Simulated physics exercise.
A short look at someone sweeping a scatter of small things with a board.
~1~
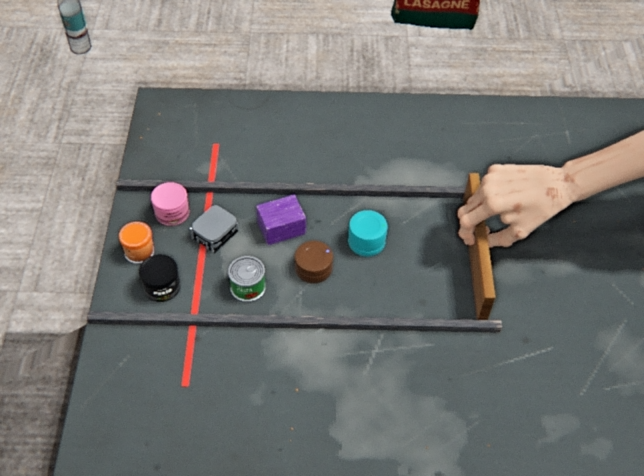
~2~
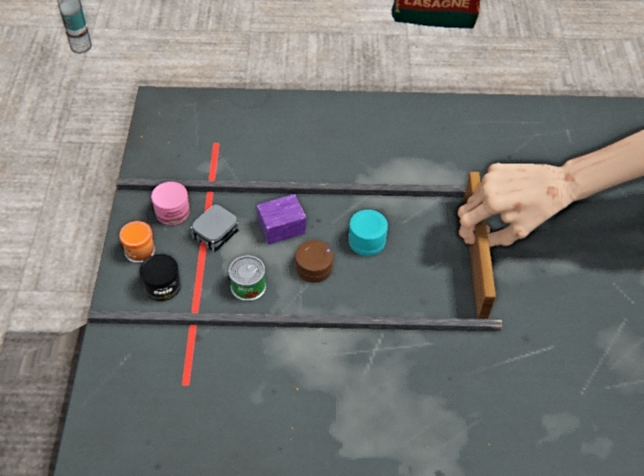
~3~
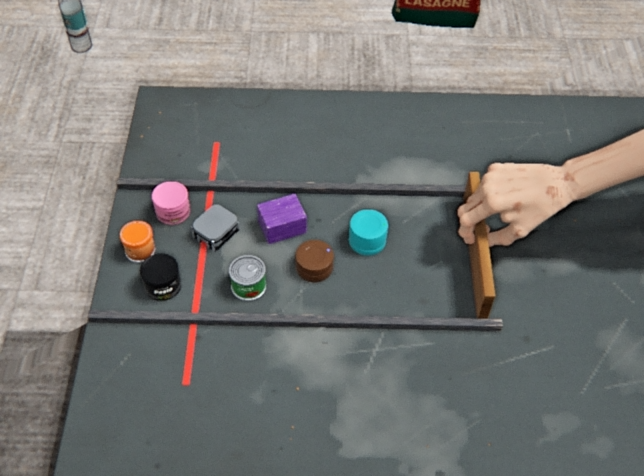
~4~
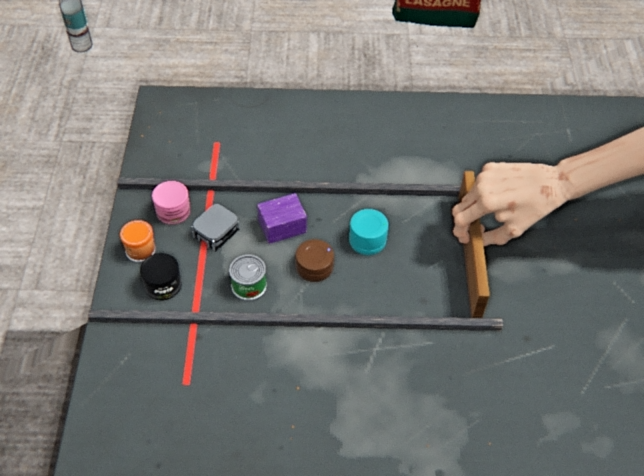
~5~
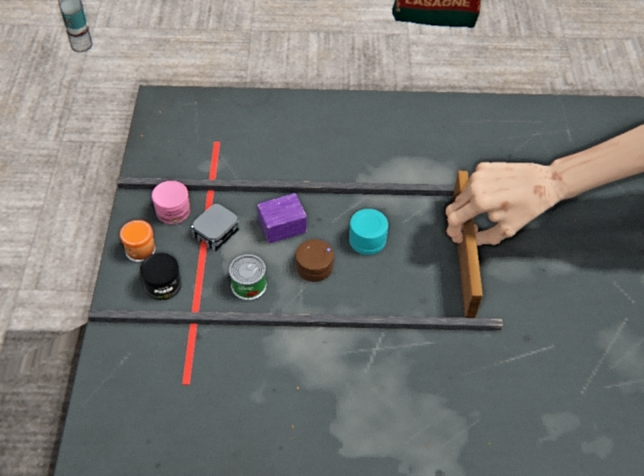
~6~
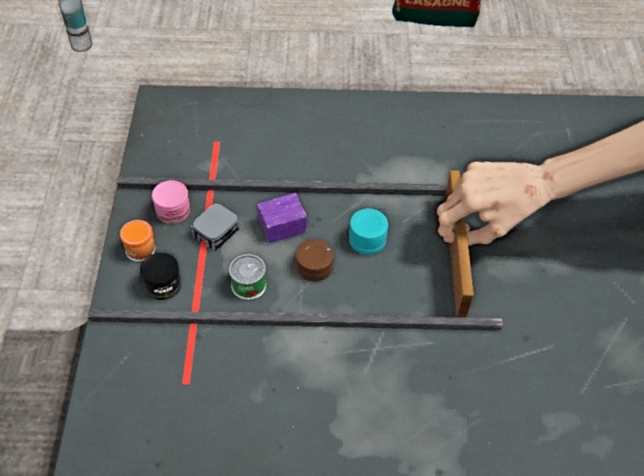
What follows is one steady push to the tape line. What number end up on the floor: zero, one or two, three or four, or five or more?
The number that fall off is zero.
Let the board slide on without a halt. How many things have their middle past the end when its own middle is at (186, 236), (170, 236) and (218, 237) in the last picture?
The counts: 0, 1 and 0.
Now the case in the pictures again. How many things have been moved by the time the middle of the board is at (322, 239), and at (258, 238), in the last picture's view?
By then 3, and 5.
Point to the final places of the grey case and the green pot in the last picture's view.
The grey case stops around (156, 221); the green pot around (178, 290).
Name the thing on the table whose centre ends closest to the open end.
The pink tub ends nearest.
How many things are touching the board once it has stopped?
It touches 4.
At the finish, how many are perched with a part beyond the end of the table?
Overhanging: 0.
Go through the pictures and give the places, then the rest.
Orange pot (137, 243); pink tub (171, 205); black tub (160, 278); board (478, 245); tape (202, 252), in the first picture.
Pink tub (171, 204); grey case (215, 228), in the second picture.
Black tub (161, 278); turquoise lid (368, 233), in the third picture.
Orange pot (138, 241); brown lid (315, 261), in the fourth picture.
Pink tub (171, 203); purple block (282, 218), in the fifth picture.
Orange pot (138, 241); pink tub (171, 202); black tub (161, 277); board (458, 242); tape (203, 250), in the sixth picture.
Early on, none off yet; orange pot at rest near (138, 241); pink tub at rest near (171, 202); black tub at rest near (161, 277).
Finally, the number that fall off is zero.
